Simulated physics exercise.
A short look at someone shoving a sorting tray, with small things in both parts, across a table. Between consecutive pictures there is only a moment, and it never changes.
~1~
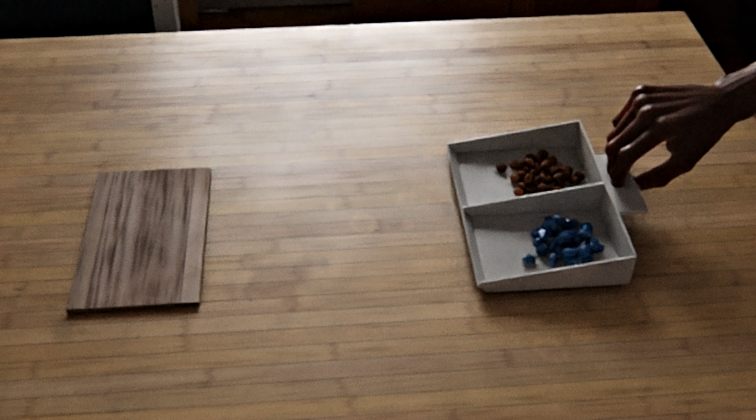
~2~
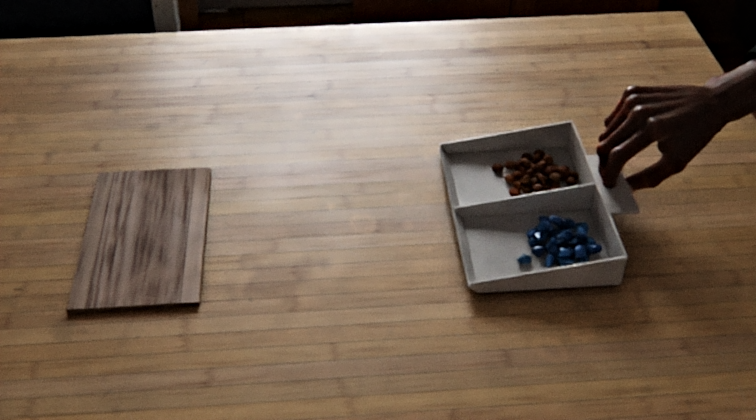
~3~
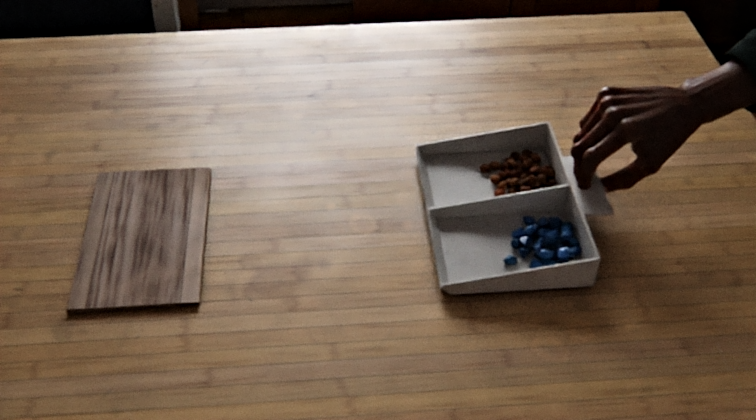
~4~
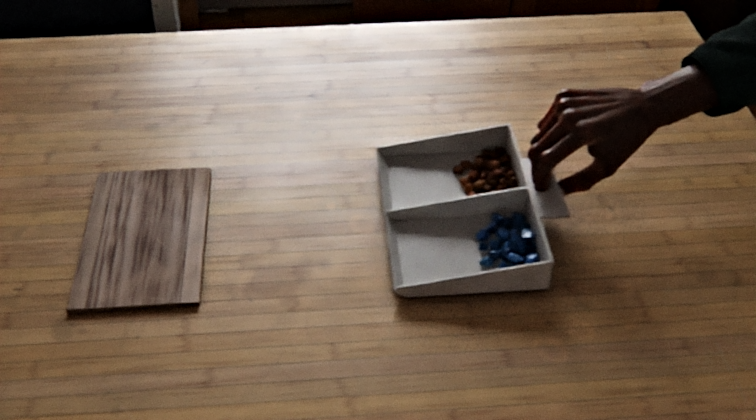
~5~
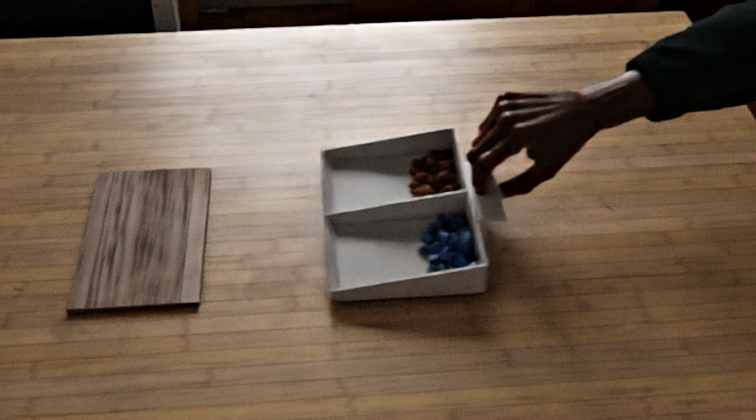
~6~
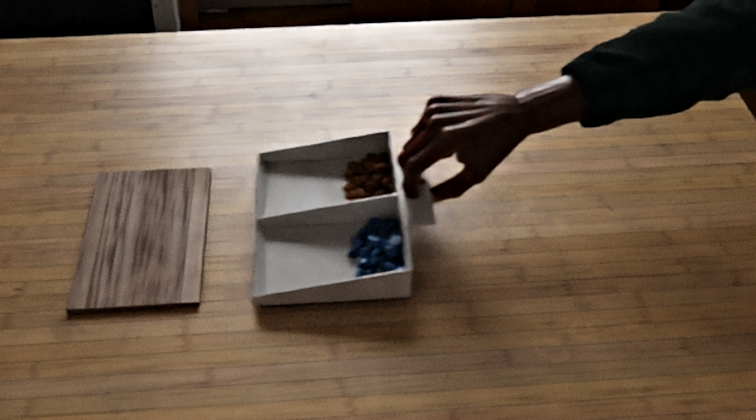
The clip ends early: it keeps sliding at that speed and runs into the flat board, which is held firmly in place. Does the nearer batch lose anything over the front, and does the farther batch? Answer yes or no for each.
Nearer batch - yes, it loses some; farther batch - yes, it loses some.
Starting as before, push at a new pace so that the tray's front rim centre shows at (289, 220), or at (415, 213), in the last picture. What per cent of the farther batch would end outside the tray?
20 % and 0 %.
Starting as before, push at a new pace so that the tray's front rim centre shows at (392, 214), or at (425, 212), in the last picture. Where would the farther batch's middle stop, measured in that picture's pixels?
(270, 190), then (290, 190).
Then, 0.03 s after the last picture, tray still sliding, front rim near (223, 223); nearer batch all inside; farther batch all inside.
Then, 0.16 s after the last picture, tray stopped at the flat board; nearer batch about a quarter out of the tray; farther batch about a quarter out of the tray.
Then, 0.37 s after the last picture, tray stopped at the flat board; nearer batch about a third out of the tray; farther batch about half out of the tray.
At rest, tray stopped at the flat board; nearer batch about a third out of the tray; farther batch about half out of the tray.
